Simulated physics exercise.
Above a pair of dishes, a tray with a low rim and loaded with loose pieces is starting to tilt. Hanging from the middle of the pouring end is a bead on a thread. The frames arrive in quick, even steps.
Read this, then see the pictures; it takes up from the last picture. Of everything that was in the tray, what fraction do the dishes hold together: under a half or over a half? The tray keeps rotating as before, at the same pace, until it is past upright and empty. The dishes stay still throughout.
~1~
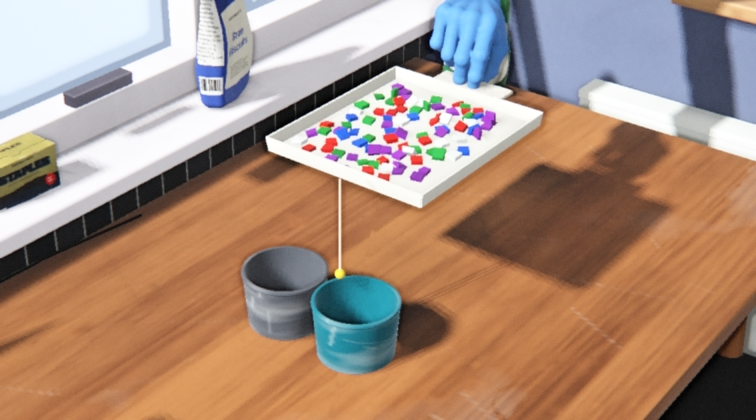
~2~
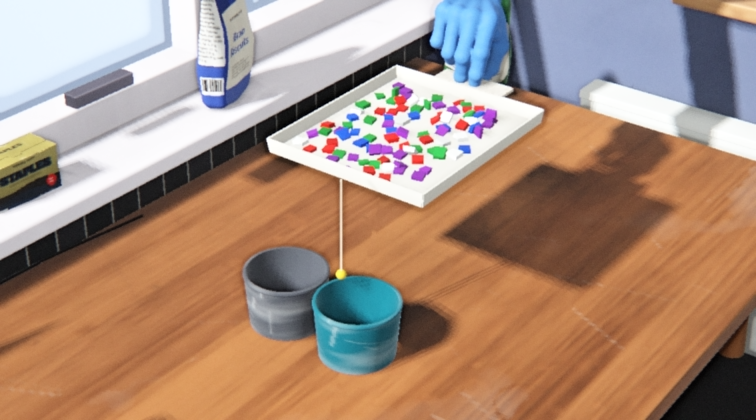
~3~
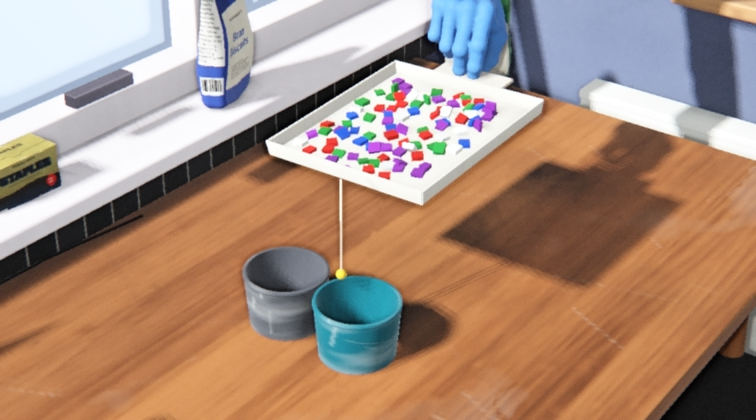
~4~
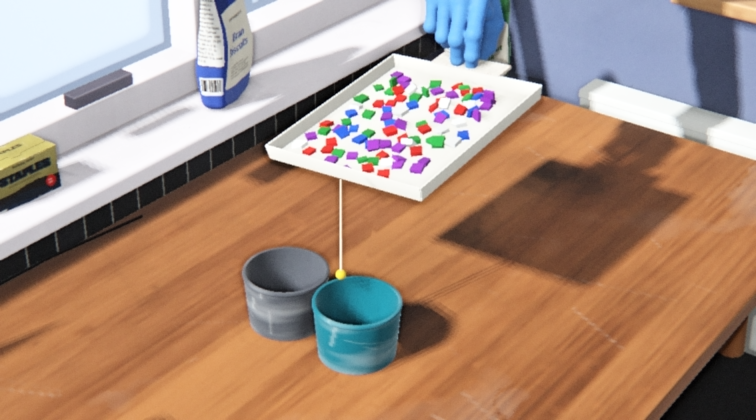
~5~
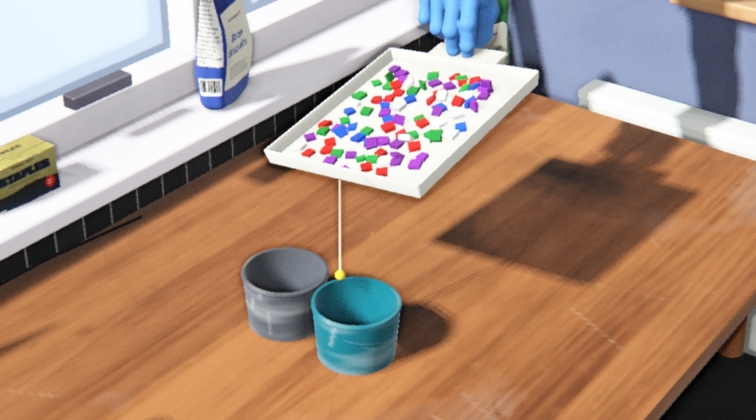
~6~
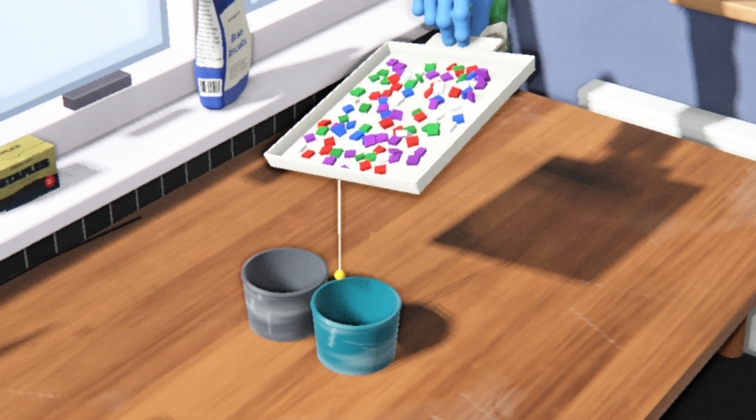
The dishes will manage to catch most of it.
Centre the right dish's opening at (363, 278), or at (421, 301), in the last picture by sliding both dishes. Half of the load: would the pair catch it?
Taking the tries in order: A major share, followed by a minor share.
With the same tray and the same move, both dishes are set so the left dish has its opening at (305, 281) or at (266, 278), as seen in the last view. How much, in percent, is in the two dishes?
Some 40 percent in the first case, 40 percent in the second.
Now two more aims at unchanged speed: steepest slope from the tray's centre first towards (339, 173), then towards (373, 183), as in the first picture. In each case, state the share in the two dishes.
First case around 30 per cent, second case 30 per cent.
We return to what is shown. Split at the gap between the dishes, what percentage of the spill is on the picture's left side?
Some 80 per cent.
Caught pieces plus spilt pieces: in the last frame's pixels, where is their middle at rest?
Last view, resting centre - approx. (283, 307).
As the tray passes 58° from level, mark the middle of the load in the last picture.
Somewhere around pixel (326, 125) in the last picture.
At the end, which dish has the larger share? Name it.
Winner: The left side.
Shortly afterwards, tray tipped steeply; the whole lot on the tray.
Next, tray tipped right over; the bulk on the tray; a little in the left dish; only a few outside both.
Some moments later, tray tipped past a quarter turn; near two thirds in the left dish; near a third outside both.
In the end, tray tipped past a quarter turn; none at all in the right dish; near two thirds in the left dish; near a third outside both.
